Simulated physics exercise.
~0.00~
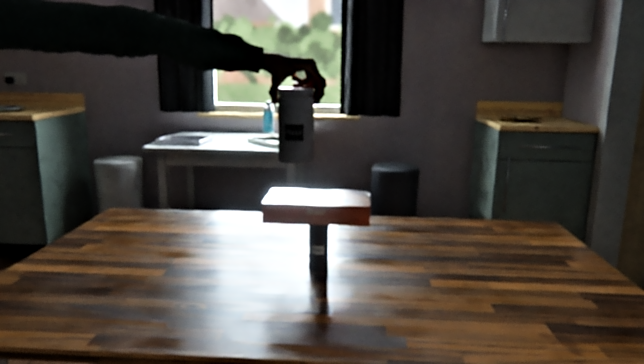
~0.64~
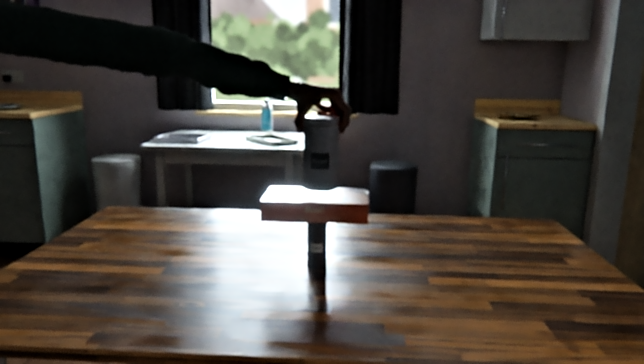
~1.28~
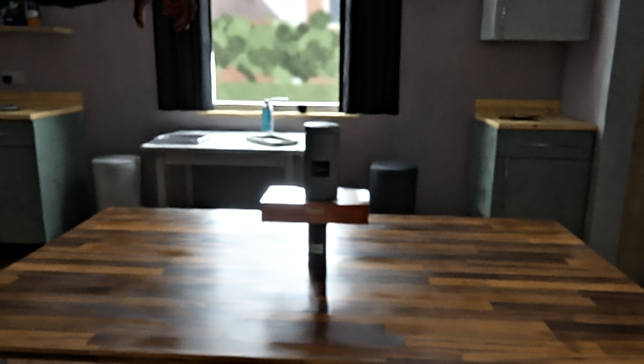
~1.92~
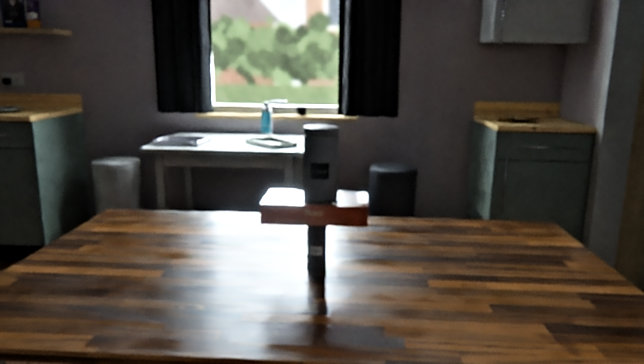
The clip opens on a dim room where an orange packet lies flat across an upright brown shaker on a wooden table, with a bright window behind. An arm reaches in from the left, its hand holding a grey jar upright just above the packet. The hand moves the jar a little to the right and lowers it onto the packet, above the shaker. The fingers then let go, and the hand draws back toward the upper left and out of view. The jar stays upright, and the stack stands balanced and still.
